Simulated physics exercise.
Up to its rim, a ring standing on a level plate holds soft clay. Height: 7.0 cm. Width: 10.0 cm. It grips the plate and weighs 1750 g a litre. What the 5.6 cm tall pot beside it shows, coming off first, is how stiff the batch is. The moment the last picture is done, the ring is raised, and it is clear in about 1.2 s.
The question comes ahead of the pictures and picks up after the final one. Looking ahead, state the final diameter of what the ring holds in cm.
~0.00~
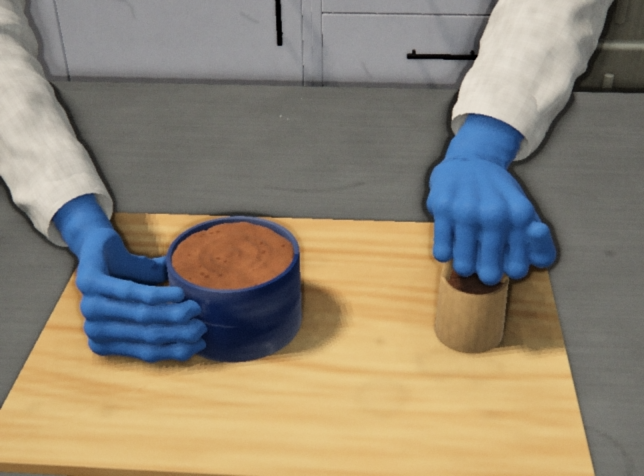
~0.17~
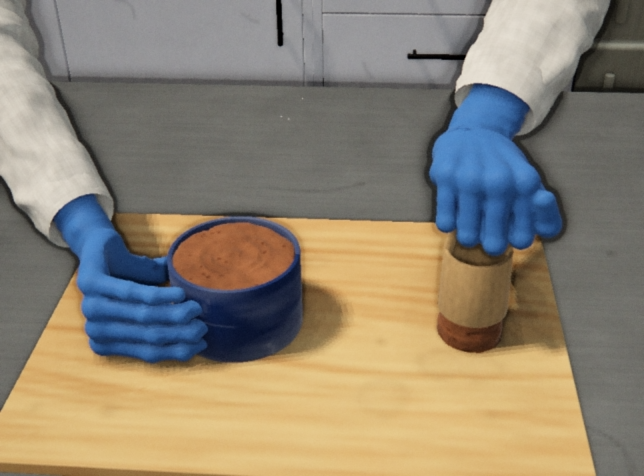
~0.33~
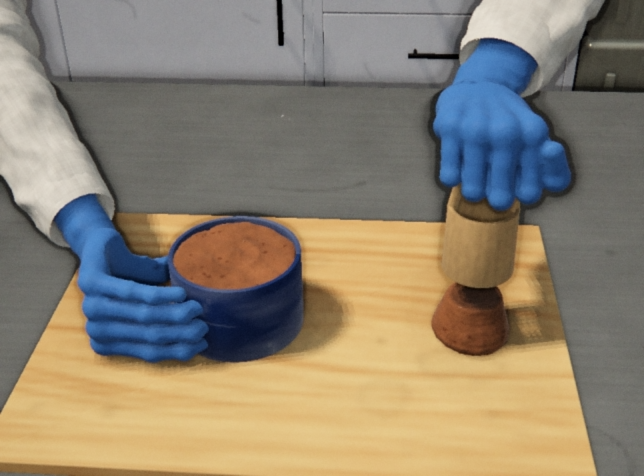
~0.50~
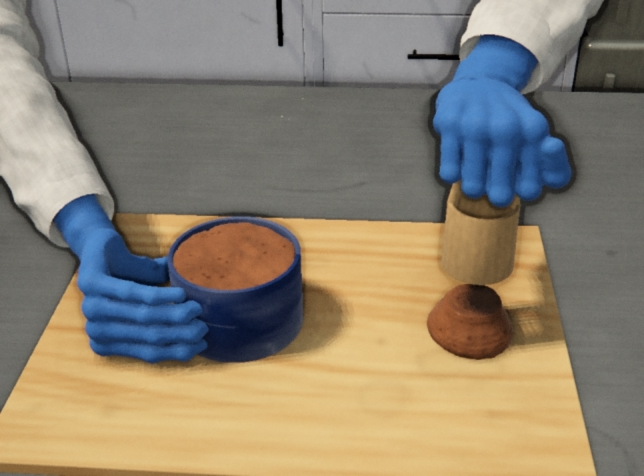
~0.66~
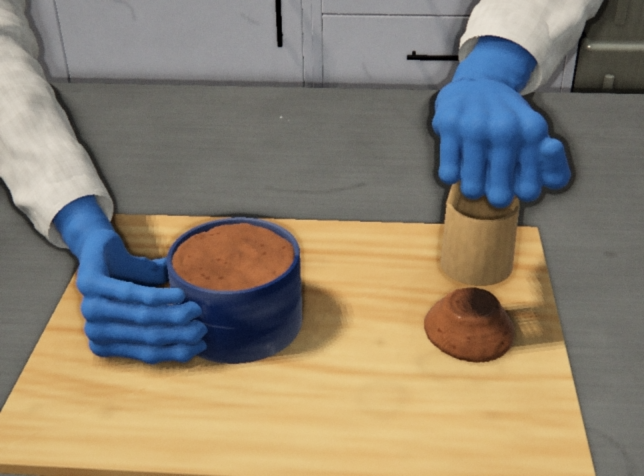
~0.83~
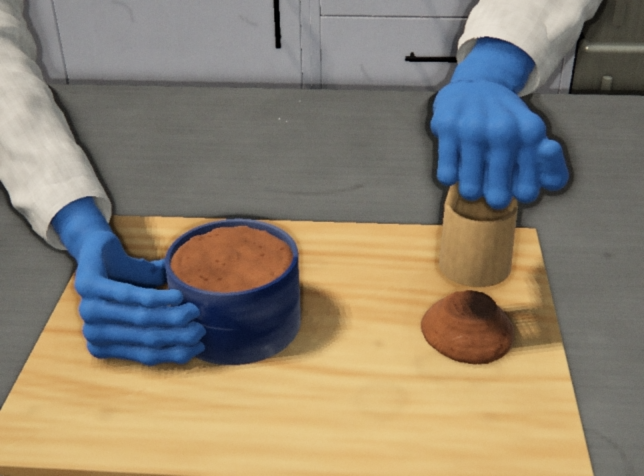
Result: Close to 17.0 cm.
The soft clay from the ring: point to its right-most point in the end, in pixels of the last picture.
Around (337, 328).
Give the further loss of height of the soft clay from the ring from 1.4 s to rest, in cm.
About 2.0 centimetres.
After 1.1 s, the ring is up 1.4 cm; the soft clay has come down 0.1 cm to 6.9 cm and is 10 cm wide.
After 1.4 s, the ring is up 4.1 cm; the soft clay has come down 1.5 cm to 5.5 cm and is 13 cm wide.
After 1.7 s, the ring is up 6.8 cm; the soft clay has come down 2.7 cm to 4.3 cm and is 15 cm wide.
After 2.1 s, the ring is clear; the soft clay has come down 3.2 cm to 3.8 cm and is 16 cm wide.
After 3.9 s, at rest, the ring is clear; the soft clay has come down 3.5 cm to 3.5 cm and is 17 cm wide.
